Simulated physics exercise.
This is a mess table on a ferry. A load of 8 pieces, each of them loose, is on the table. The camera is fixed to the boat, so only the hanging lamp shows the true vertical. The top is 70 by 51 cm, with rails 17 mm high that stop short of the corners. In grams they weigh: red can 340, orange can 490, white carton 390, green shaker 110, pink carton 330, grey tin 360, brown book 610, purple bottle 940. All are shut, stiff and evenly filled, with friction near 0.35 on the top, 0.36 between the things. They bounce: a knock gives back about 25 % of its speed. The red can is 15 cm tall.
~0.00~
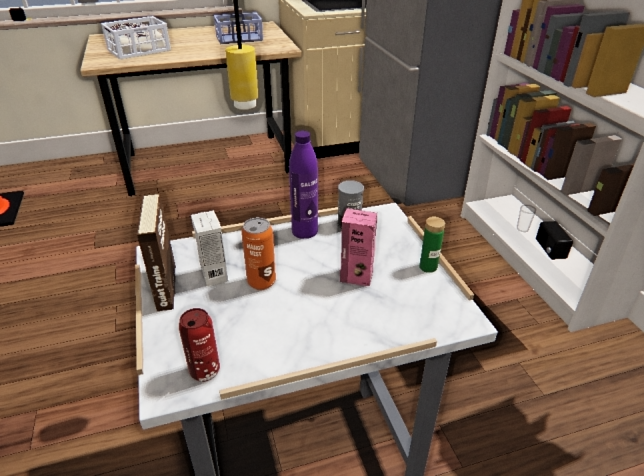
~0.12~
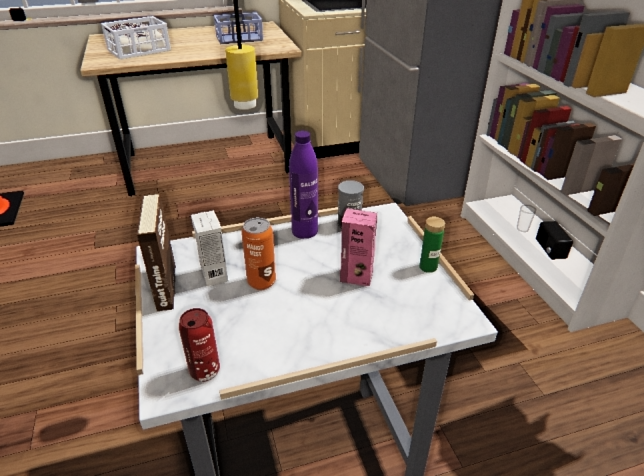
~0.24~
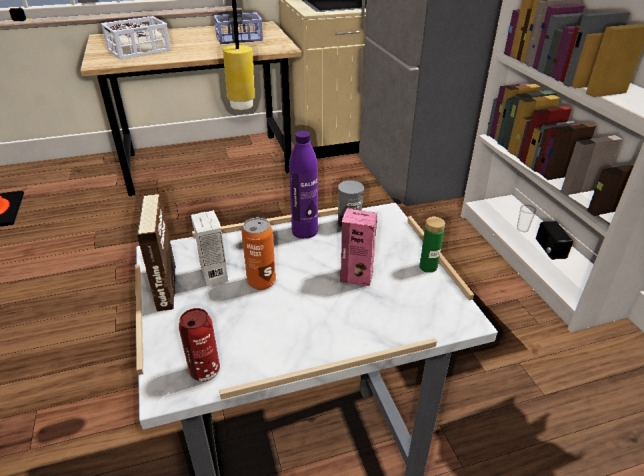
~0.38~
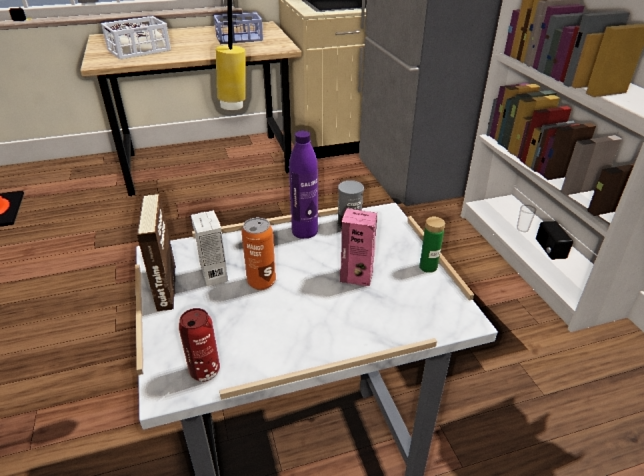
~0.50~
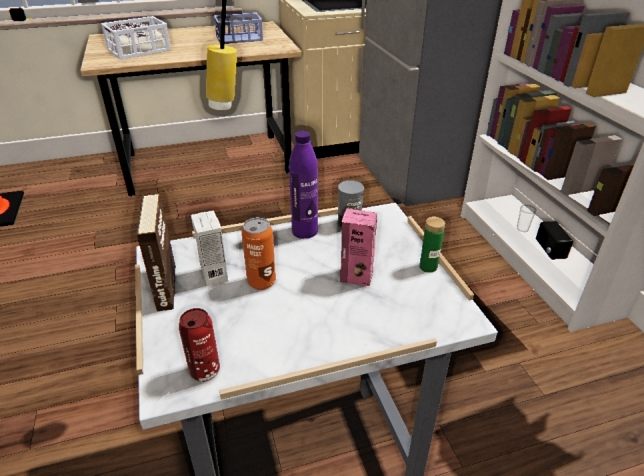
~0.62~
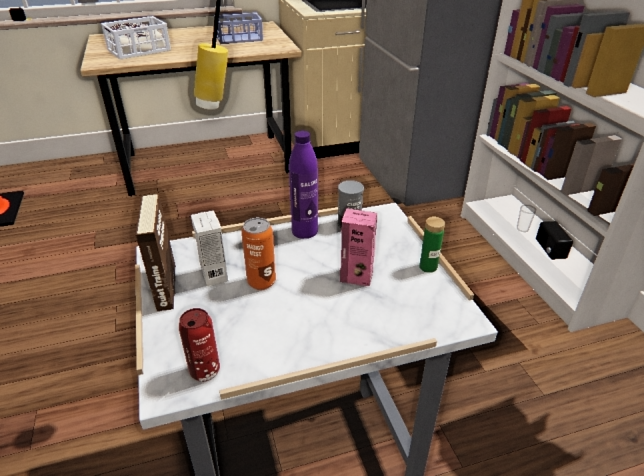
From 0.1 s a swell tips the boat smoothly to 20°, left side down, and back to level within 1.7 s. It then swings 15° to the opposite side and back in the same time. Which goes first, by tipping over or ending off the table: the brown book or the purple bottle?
The first of the two, the brown book.
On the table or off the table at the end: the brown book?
The brown book finishes off the table.
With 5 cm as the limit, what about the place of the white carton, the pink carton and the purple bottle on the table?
The white carton gets shifted; the pink carton holds its spot; the purple bottle gets shifted.
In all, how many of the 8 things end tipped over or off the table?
In all, 4.
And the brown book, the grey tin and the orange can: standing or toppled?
The brown book topples; the grey tin is still upright; the orange can stays upright.
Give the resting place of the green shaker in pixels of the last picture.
Around (422, 315).
After 1.12 s, floor tilted 18°, left side down; brown book now off the table; purple bottle 29° off its base near (275, 191); green shaker 24° off its base.
After 1.32 s, floor tilted 12°, left side down; purple bottle on its side near (223, 233); green shaker on its side; white carton 36° off its base.
After 1.42 s, floor tilted 8°, left side down; purple bottle on its side near (208, 237); green shaker on its side; white carton on its side.
After 1.92 s, floor tilted 1°, right side down; purple bottle on its side near (202, 238); green shaker on its side; white carton on its side.
In the end (4.0 s), off the table, brown book; toppled on the table, white carton, green shaker and purple bottle; the other 4 under 5 cm from the start. At the end, from the last picture's camera, purple bottle near (202, 238). Brown book went at 0.90 s; purple bottle went at 1.16 s.
